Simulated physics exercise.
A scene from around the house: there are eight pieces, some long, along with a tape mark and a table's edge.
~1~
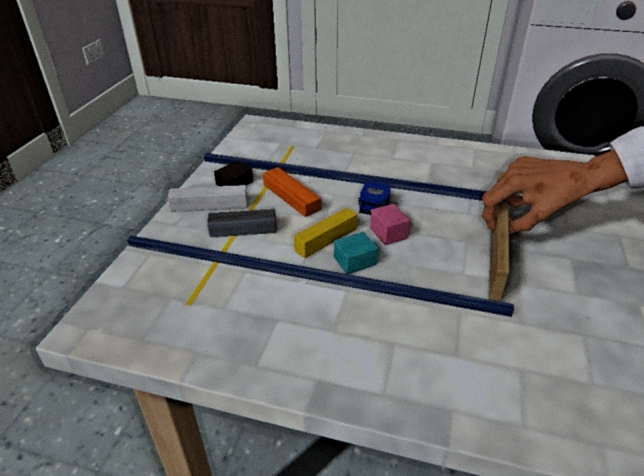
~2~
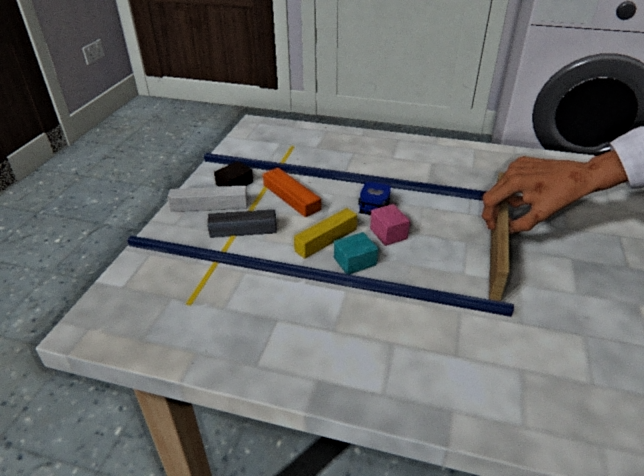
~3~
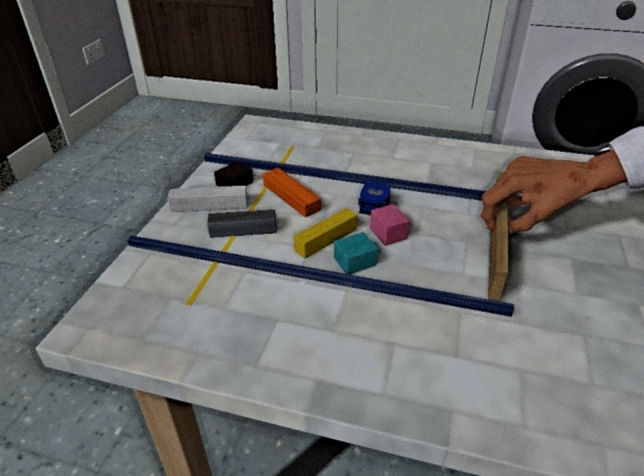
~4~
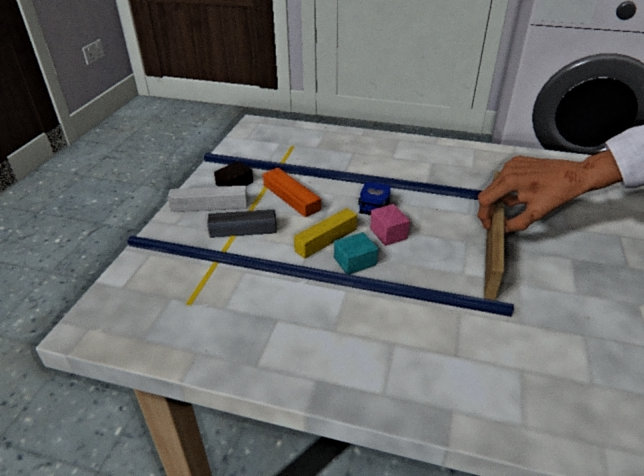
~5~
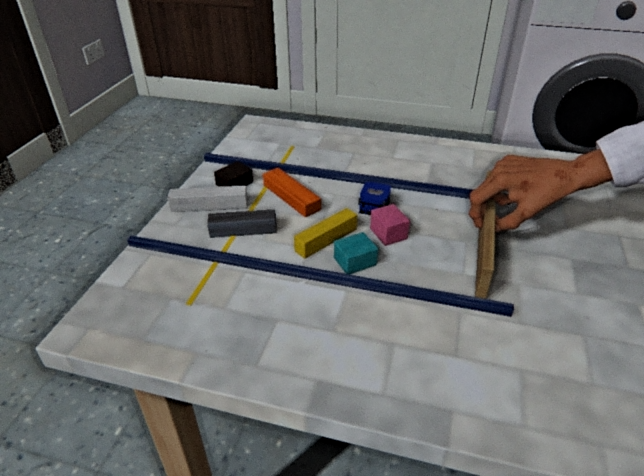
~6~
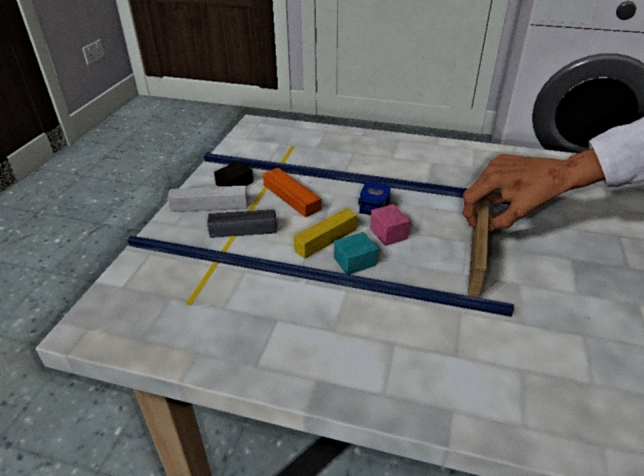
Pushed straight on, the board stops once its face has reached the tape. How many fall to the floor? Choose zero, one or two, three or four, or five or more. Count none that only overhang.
Zero.
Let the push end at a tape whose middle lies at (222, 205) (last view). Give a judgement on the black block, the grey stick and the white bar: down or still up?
Starting with the black block, it ends up falling, then the grey stick ends up falling, then the white bar ends up falling.
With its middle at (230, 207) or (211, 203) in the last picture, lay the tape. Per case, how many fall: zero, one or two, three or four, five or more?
Either one or two; 3 or 4.
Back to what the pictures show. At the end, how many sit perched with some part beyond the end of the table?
The tally is 2.
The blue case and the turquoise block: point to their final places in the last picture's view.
In the last picture, roughly (252, 182) and (213, 236).
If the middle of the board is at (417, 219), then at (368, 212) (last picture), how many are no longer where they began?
I count 0 first and 4 after.
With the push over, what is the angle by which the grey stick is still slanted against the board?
Angle: Around 50°.
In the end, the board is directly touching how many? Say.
It touches 3.
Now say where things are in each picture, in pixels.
The first frame shows white bar (209, 199); black block (234, 177); grey stick (243, 223); board (499, 232); tape (251, 210).
The second frame shows black block (234, 177); orange stick (291, 191).
The third frame shows grey stick (243, 224); pink block (389, 225).
The fourth frame shows white bar (209, 199); turquoise block (355, 253).
The fifth frame shows black block (234, 177); board (486, 230).
The sixth frame shows white bar (209, 199); black block (234, 177); grey stick (243, 224); board (480, 229); tape (251, 210).
A little later, none off yet; white bar at rest near (209, 199); black block at rest near (234, 177); grey stick at rest near (243, 224).
When it is over, the number that fall off is zero.
